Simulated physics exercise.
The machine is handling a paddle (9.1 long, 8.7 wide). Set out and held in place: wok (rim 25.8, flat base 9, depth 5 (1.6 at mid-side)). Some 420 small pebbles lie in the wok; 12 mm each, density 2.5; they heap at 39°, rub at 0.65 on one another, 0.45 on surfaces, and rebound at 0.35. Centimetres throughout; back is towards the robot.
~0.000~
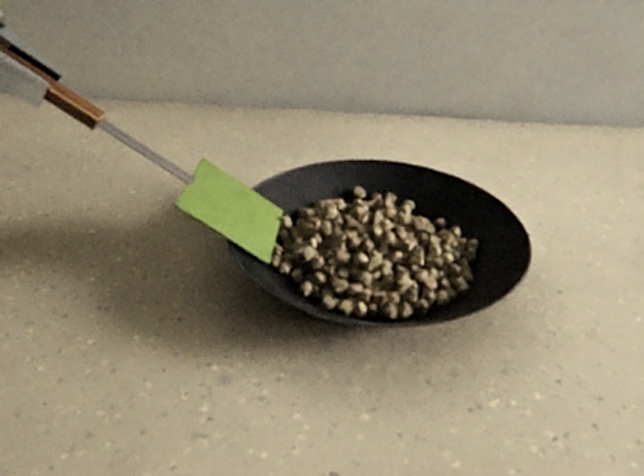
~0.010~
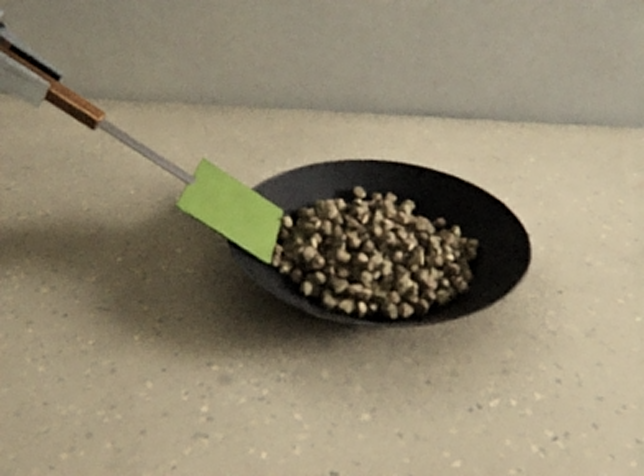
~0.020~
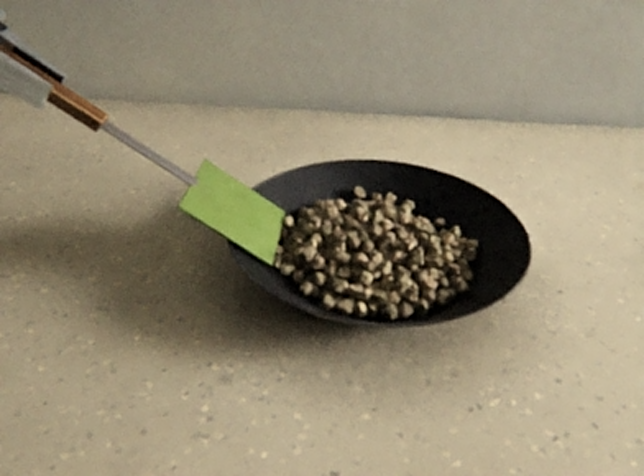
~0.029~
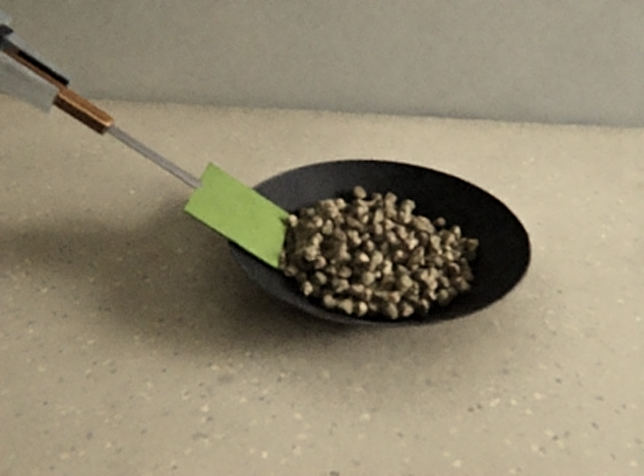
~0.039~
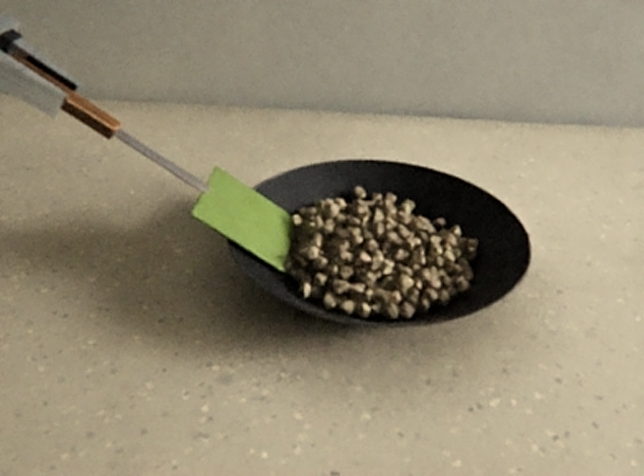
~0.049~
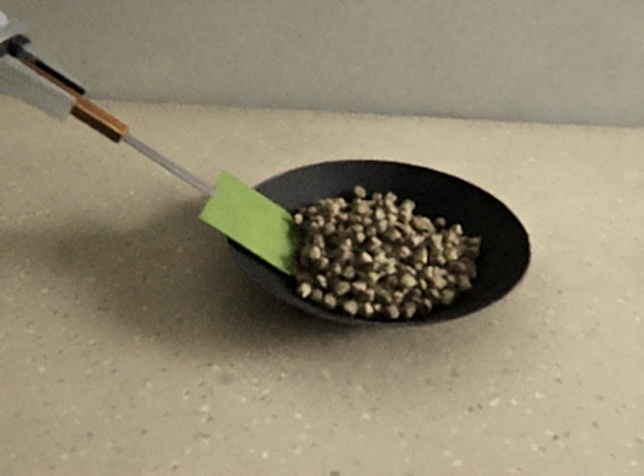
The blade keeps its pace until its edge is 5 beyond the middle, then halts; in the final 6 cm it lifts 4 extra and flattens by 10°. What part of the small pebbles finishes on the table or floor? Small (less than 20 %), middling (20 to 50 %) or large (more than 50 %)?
A small share, less than 20 %, ends on the table or floor.
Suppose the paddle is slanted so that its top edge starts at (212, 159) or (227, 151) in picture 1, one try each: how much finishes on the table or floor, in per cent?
Some 10 and 15 per cent.
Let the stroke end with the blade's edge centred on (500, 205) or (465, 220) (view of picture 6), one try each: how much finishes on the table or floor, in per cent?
Some 50 and 35 per cent.
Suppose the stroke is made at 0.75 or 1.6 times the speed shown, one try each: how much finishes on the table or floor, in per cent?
Some 5 and 25 per cent.
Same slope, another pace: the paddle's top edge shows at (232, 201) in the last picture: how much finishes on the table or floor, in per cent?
Some 35 per cent.
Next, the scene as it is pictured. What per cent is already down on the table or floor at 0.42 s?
Roughly 10 per cent.
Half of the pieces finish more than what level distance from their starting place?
Roughly 7 cm.
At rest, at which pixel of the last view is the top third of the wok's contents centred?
Around (475, 234).
After 0.12 s, sloping 35°, highest piece 7 above the table; 417 in the wok, 1 on the blade or in flight.
After 0.19 s, sloping 31°, highest piece 7 above the table; 406 in the wok, 12 on the blade or in flight.
After 0.42 s, sloping 25°, highest piece 7 above the table; 380 in the wok, 35 on the table or floor, 3 on the blade or in flight.
After 1.47 s, sloping 25°, highest piece 7 above the table; 380 in the wok, 38 on the table or floor.
At rest, 380 in the wok, 38 on the table or floor. That is 9 % on the table or floor.
